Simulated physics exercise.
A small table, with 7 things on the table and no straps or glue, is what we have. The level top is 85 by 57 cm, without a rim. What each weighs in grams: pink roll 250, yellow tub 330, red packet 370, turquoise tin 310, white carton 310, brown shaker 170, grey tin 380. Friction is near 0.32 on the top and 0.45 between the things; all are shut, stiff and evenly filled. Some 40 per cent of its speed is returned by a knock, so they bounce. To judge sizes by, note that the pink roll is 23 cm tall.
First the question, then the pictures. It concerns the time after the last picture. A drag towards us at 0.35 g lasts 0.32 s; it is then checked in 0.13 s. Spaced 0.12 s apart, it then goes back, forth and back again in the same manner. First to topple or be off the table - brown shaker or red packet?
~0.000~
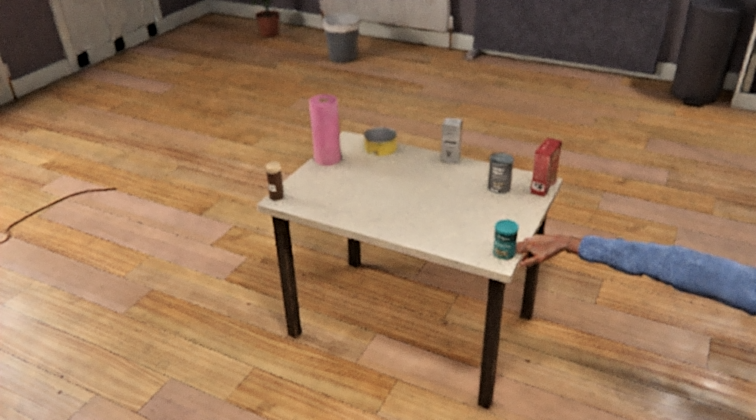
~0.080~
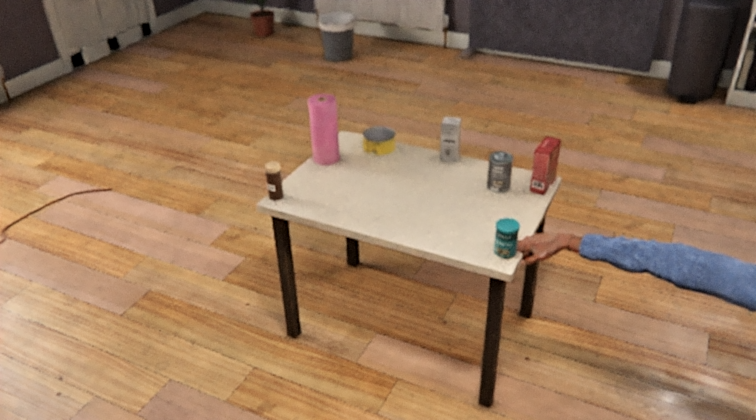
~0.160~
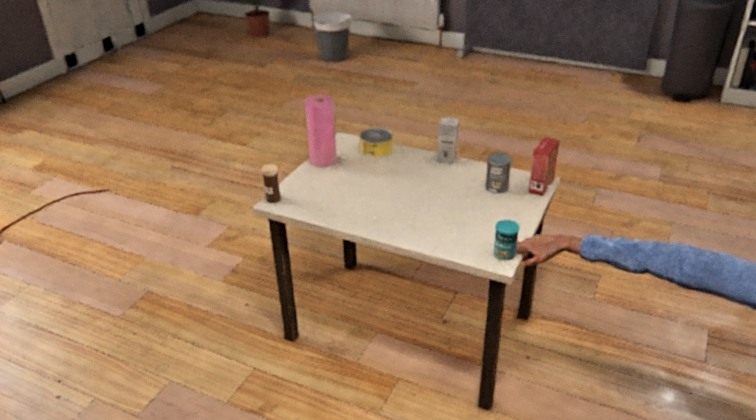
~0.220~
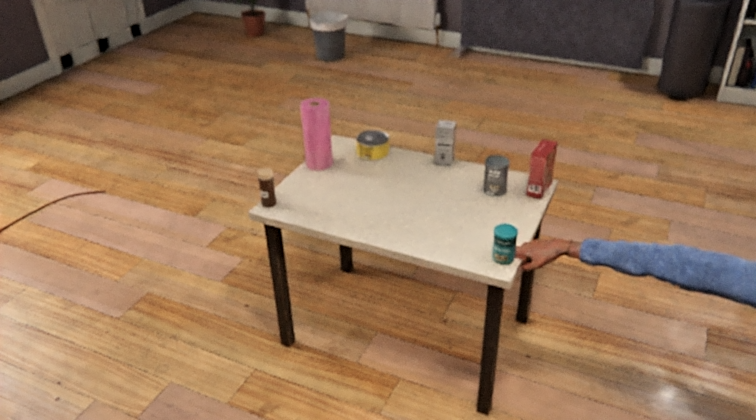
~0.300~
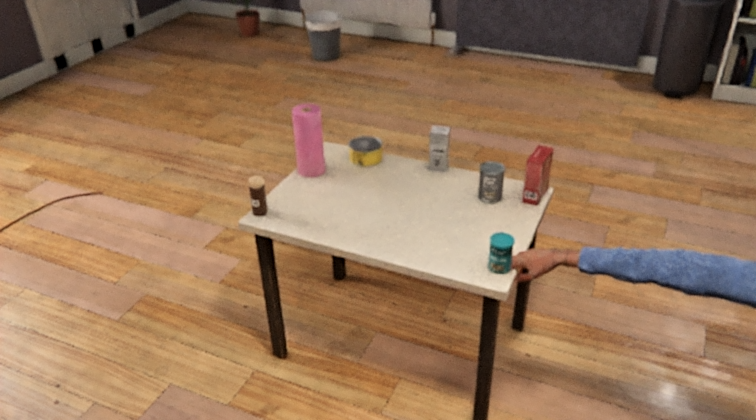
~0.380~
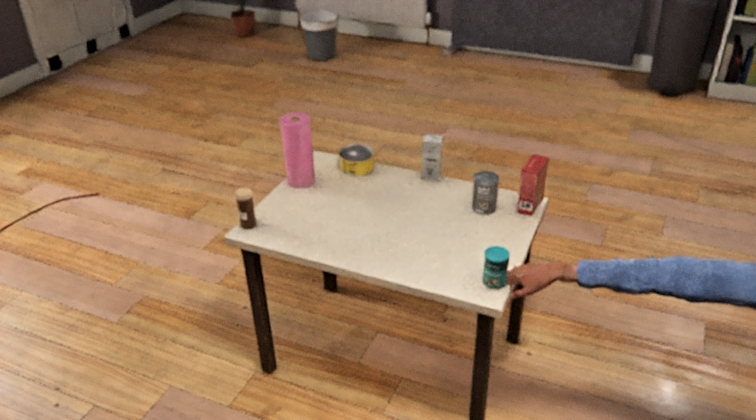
Of the two named, the first goes first.
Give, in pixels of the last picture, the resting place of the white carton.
Resting point, approx. (420, 198) px.
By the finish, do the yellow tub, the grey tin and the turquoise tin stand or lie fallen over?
Well, the yellow tub holds steady, the grey tin holds steady, and the turquoise tin tumbles down.
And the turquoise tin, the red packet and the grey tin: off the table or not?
Final state - the turquoise tin ends out of bounds; the red packet stays within bounds; the grey tin stays within bounds.
After 0.98 s, table 4 cm from its start; turquoise tin and brown shaker now off the table; red packet moved 19 cm near (528, 196); white carton on its side.
After 1.68 s, table 25 cm from its start; red packet moved 12 cm near (516, 221); white carton on its side; grey tin moved 9 cm.
In the end (2.9 s), off the table, turquoise tin and brown shaker; toppled on the table, white carton; not toppled but over 5 cm from the start, pink roll, yellow tub, red packet and grey tin. At the end, from the last picture's camera, red packet near (533, 187). Brown shaker went at 0.60 s; red packet was never lost.
